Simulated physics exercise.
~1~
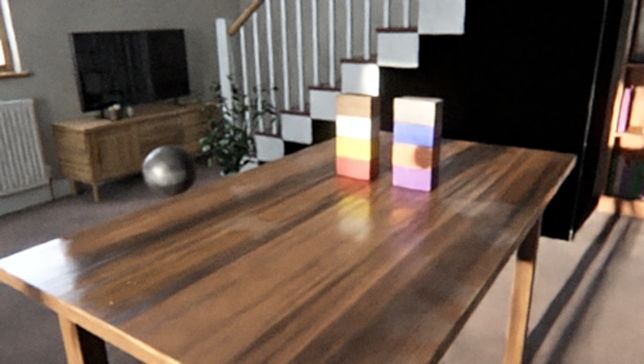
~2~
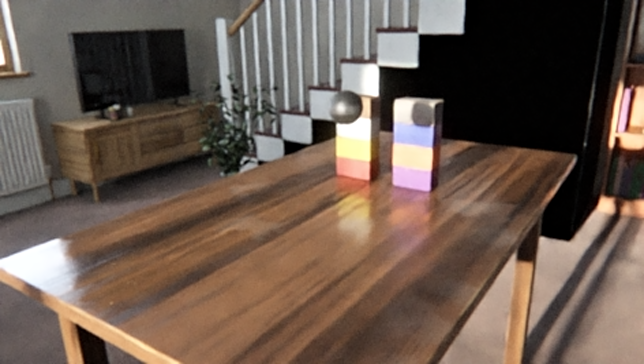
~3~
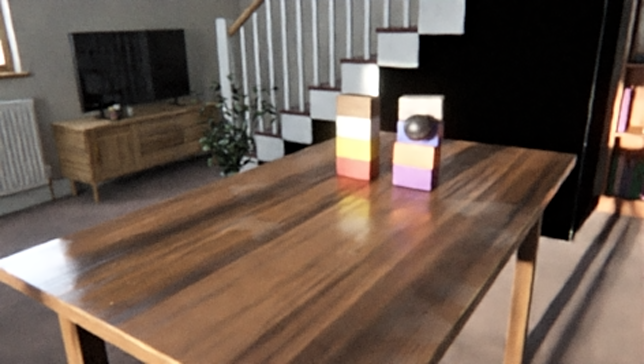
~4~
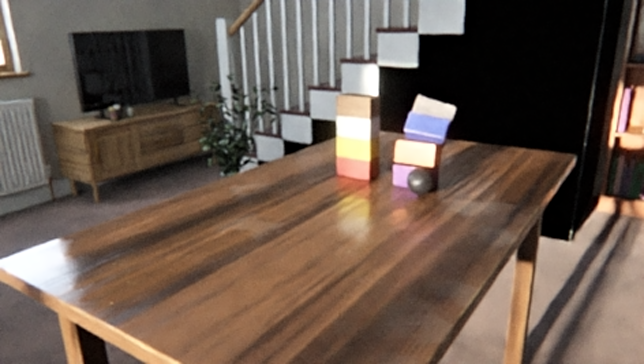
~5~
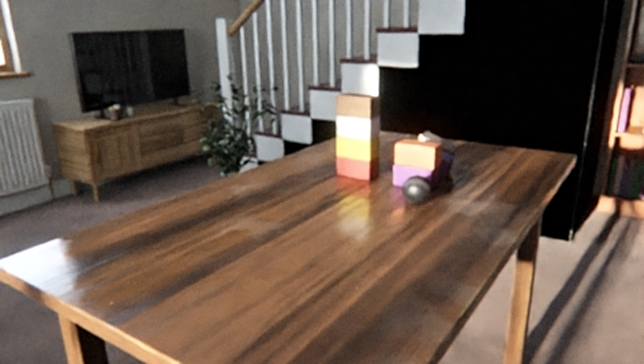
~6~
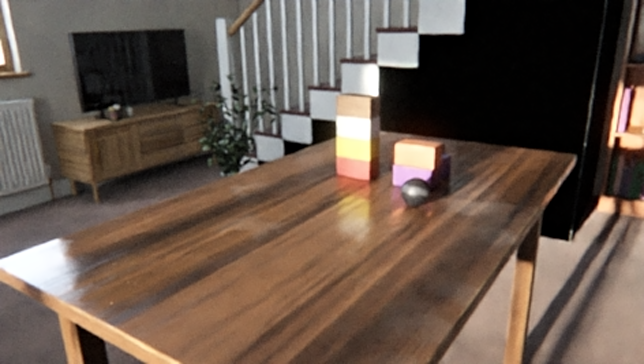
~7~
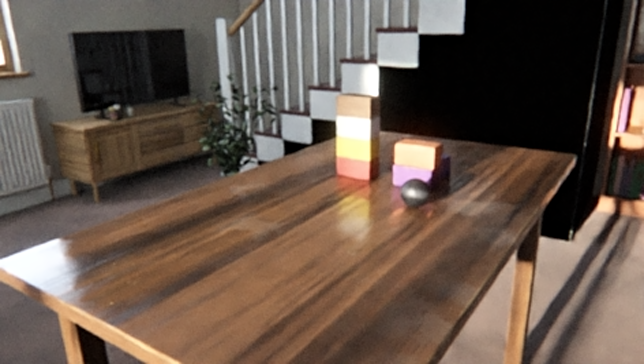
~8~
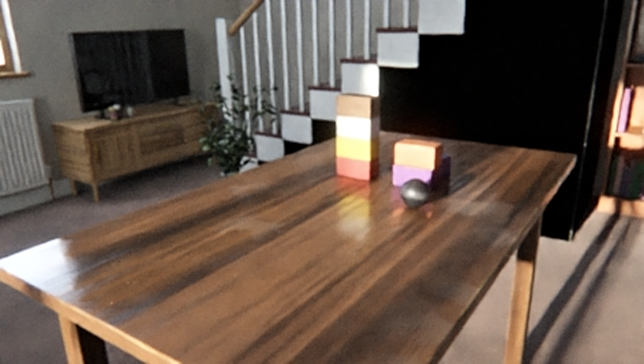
A wooden table held two stacks of coloured blocks when a dark ball flew in from the left and struck the right stack, knocking its grey and blue blocks off the back, while the ball dropped and settled in front and the left stack stayed standing.
